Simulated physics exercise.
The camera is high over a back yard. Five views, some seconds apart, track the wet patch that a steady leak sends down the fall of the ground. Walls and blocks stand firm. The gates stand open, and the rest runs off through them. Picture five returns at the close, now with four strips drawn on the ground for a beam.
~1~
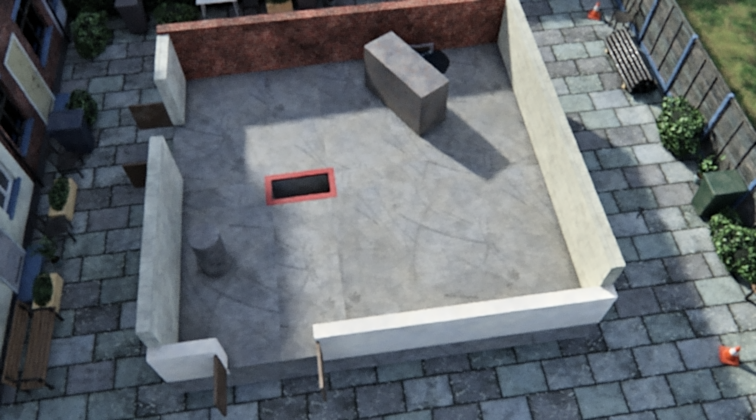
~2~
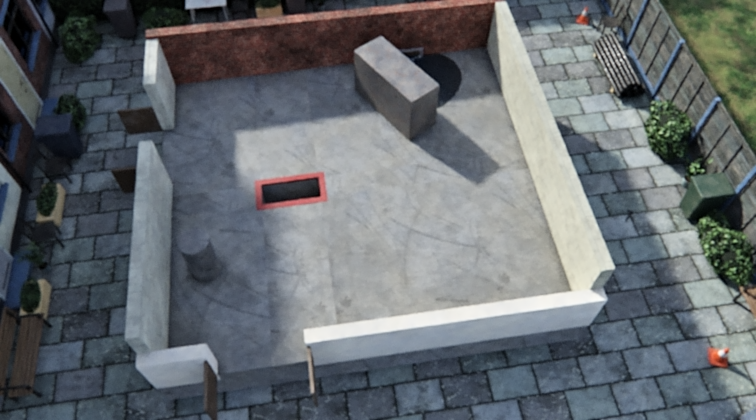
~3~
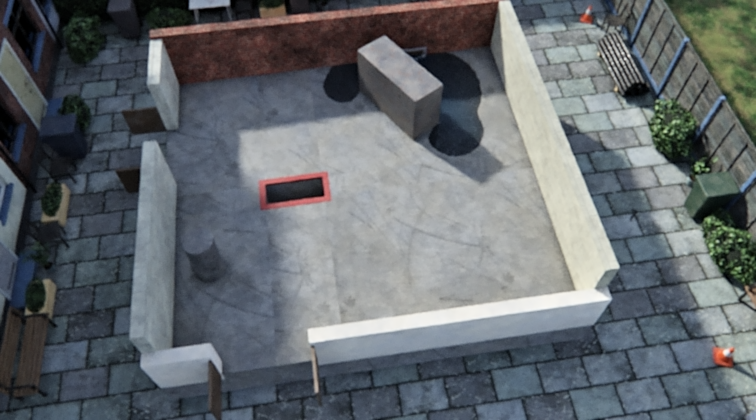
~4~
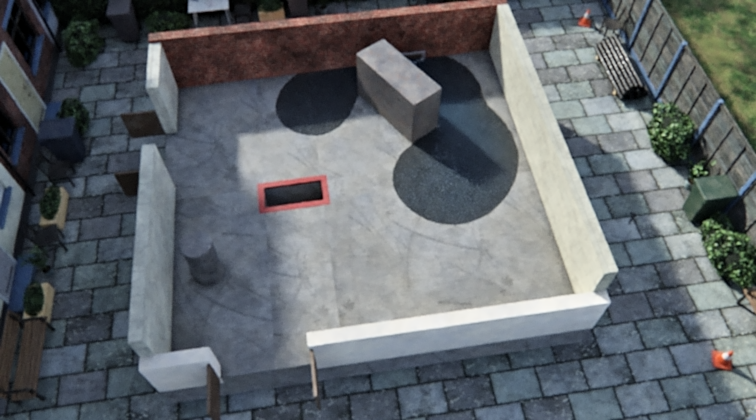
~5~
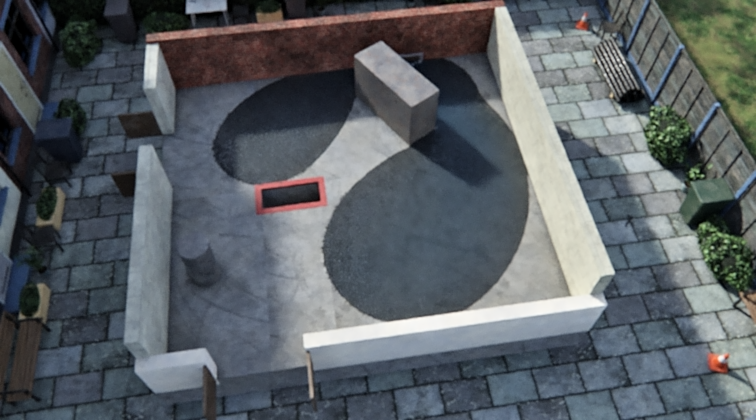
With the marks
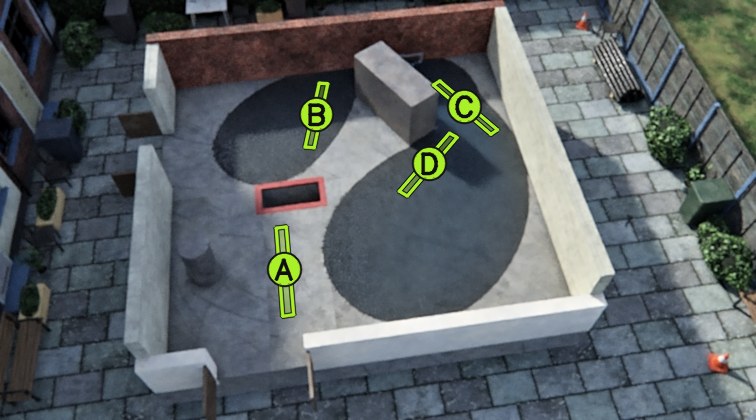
Dark water spread from behind a grey block near the brick wall of a walled yard, flowing around both sides and widening across the concrete floor, while the red-edged gully stayed dry.
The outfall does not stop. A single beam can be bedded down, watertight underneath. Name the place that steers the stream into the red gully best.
Take B.
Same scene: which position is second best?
D it is.
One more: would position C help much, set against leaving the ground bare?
No.
On the marked copy, A from (288, 315) to (281, 227); B from (309, 147) to (323, 83); C from (436, 82) to (494, 132); D from (403, 193) to (453, 135).
Choosing A, about 4 % of the stream runs into the red gully, about 92 % out by the gates.
Choosing B, about 13 % of the stream runs into the red gully, about 85 % out by the gates.
Choosing C, about 4 % of the stream runs into the red gully, about 92 % out by the gates.
Choosing D, about 9 % of the stream runs into the red gully, about 88 % out by the gates.
